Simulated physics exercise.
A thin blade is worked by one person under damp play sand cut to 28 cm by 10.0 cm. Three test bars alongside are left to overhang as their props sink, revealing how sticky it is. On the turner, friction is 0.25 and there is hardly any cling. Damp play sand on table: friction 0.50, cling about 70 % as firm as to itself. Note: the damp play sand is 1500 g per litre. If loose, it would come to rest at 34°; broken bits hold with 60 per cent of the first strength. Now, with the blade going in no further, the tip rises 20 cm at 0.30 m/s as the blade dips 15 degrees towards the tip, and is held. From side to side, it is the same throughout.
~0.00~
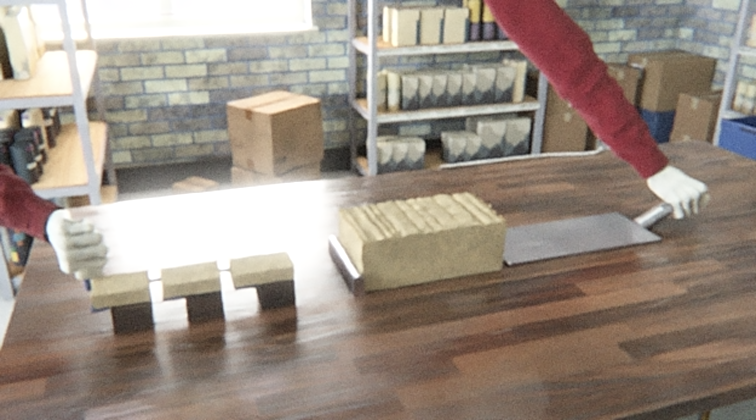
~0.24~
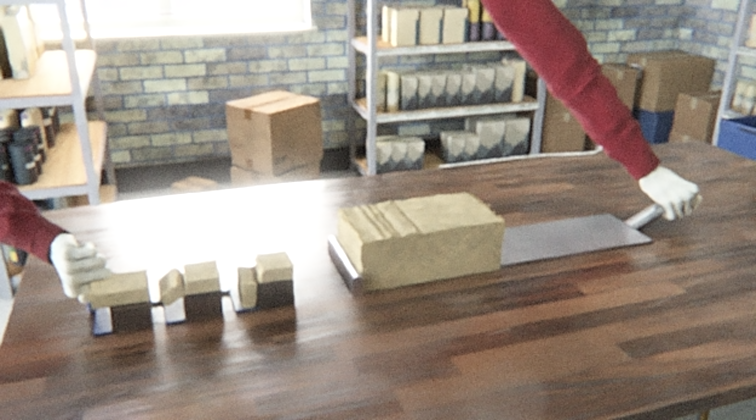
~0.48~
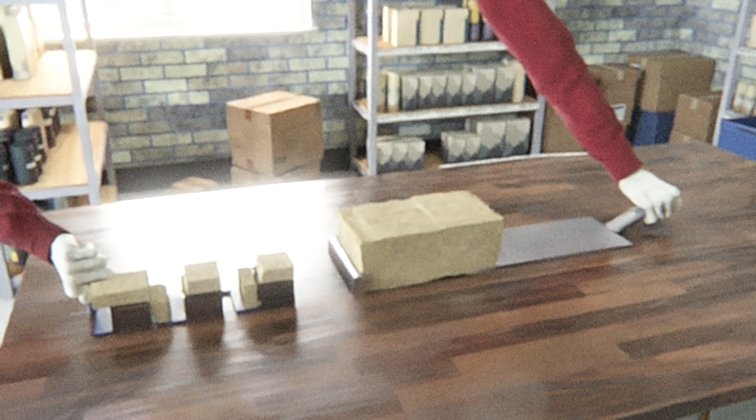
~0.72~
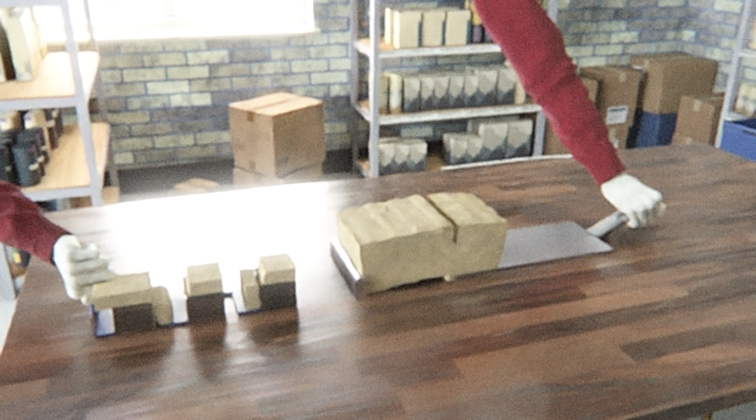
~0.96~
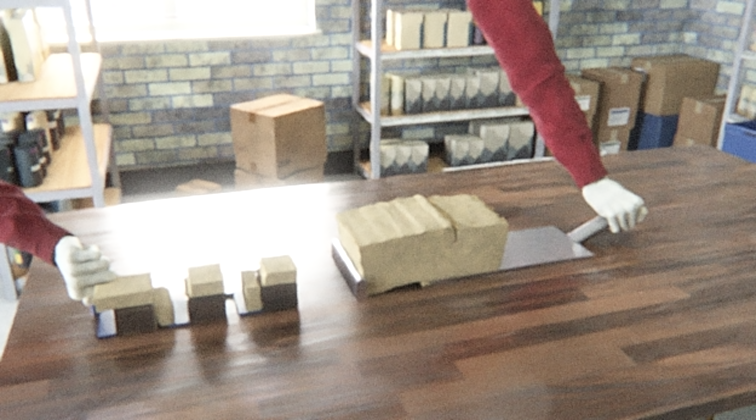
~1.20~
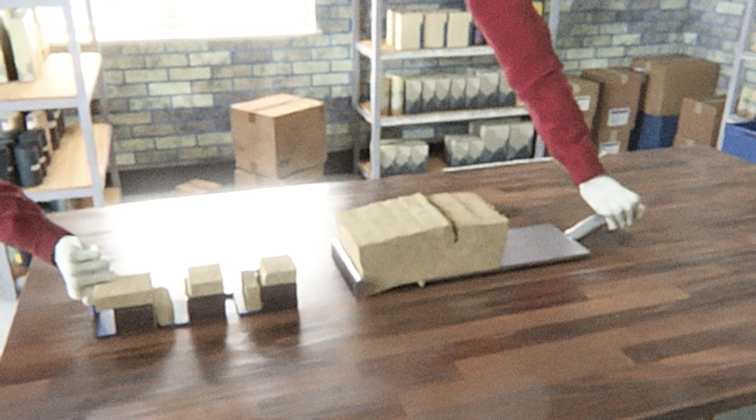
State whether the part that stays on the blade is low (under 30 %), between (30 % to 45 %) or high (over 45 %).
It is between.
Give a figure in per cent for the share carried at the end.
About 40 %.
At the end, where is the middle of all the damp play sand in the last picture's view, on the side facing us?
Near face, approx. (452, 216).
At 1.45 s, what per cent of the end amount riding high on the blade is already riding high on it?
Around 90 per cent.
By 1.45 s, the tip is 7.8 cm up.
By 1.74 s, the tip is 17 cm up.
By 2.04 s, the tip is 20 cm up and 39 % is riding high on the blade.
By 2.33 s, the tip is 20 cm up and 39 % is riding high on the blade.
By 2.90 s, at the end, the tip is 20 cm up and 39 % is riding high on the blade.
